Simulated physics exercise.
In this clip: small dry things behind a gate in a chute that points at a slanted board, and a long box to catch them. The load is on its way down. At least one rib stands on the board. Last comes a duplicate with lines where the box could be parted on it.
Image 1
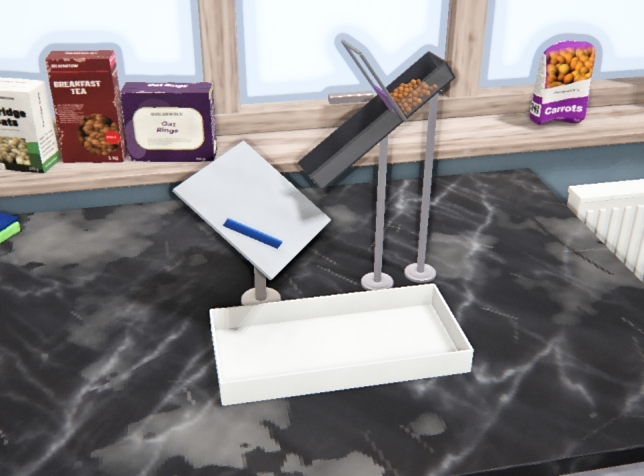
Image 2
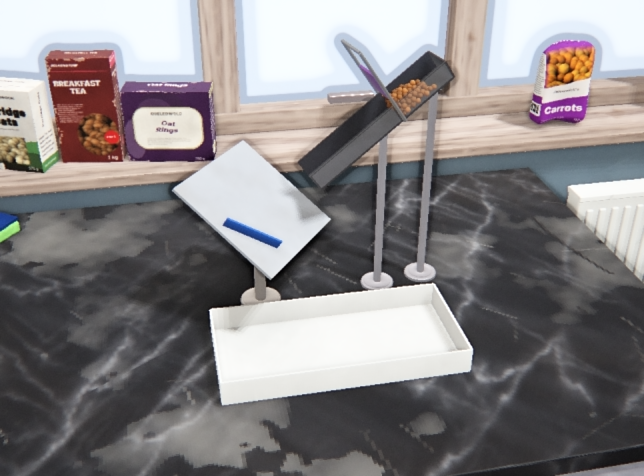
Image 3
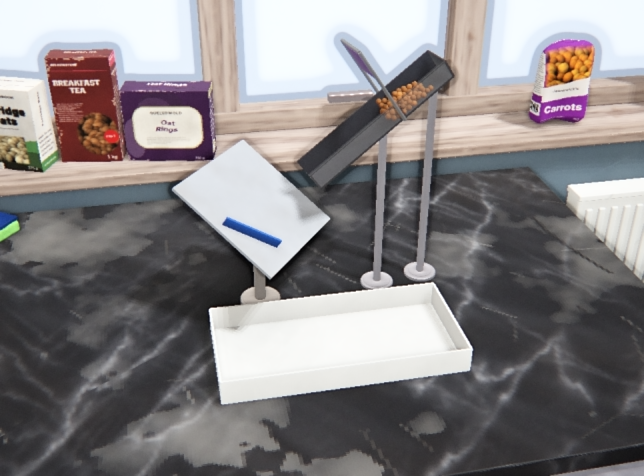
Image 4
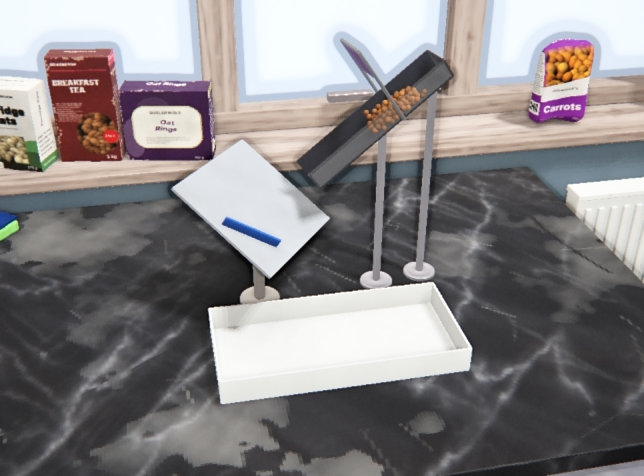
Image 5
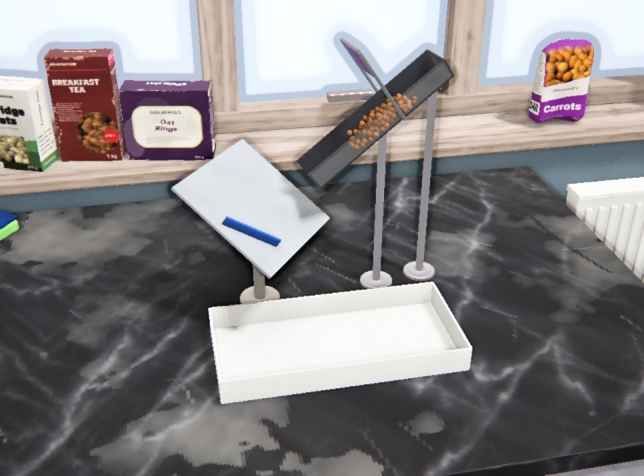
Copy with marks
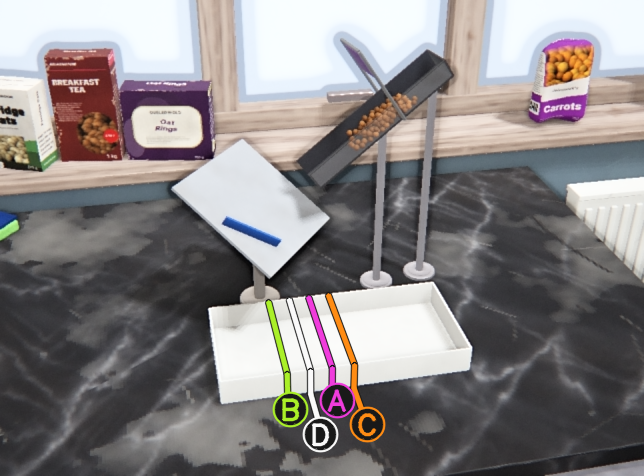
A long white open box lies empty on a black marbled counter, seen from slightly above, with a pale wooden window ledge behind. A tilted pale board with a blue rib stands behind it to the left, near boxed groceries, and a dark chute on two grey posts slopes down leftward, a carrots bag at right. Small orange-brown balls slide down the chute past its gate, spreading out.
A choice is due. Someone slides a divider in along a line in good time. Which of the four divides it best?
Best: C.
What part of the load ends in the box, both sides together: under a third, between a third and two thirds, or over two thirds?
It is over two thirds.
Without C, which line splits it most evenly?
A.
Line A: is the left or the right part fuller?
The right side.
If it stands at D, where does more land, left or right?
Right.
On the marked copy, line A crosses the front rim at (332, 367); line B crosses the front rim at (286, 373); line C crosses the front rim at (354, 364); line D crosses the front rim at (310, 370).
With A, of what is caught, a small share on the left of the divider, the bulk on the right.
With B, of what is caught, only a few on the left of the divider, all but a few on the right.
With C, of what is caught, close to two thirds on the left of the divider, close to a third on the right.
With D, of what is caught, only a few on the left of the divider, all but a few on the right.
